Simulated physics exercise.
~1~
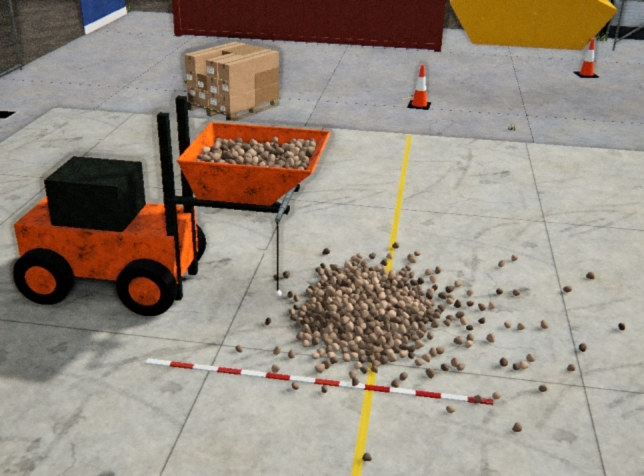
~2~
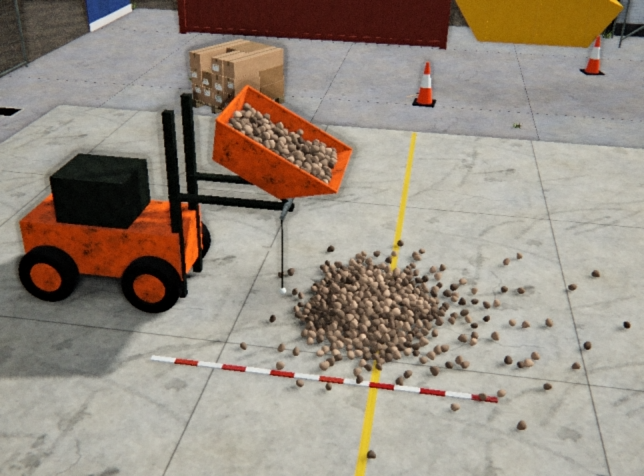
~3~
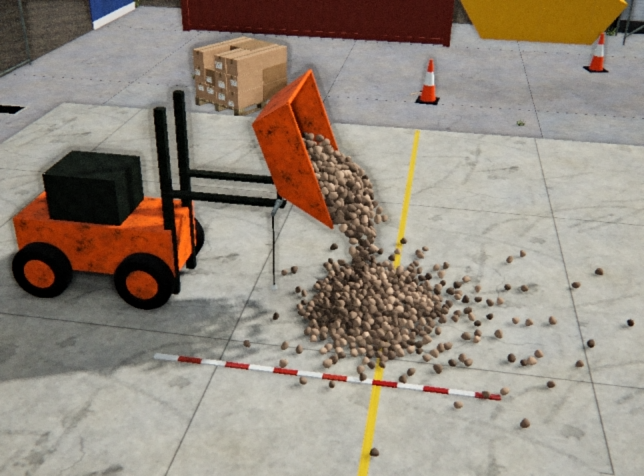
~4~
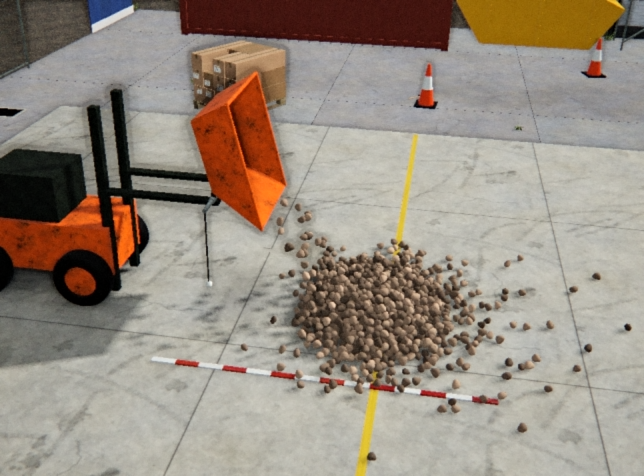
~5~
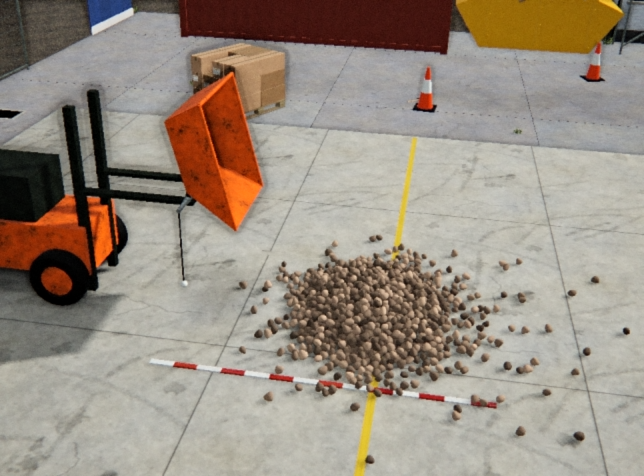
An orange forklift tipping its skip of brown cobbles onto a loose heap across a yellow line, then backing away left.
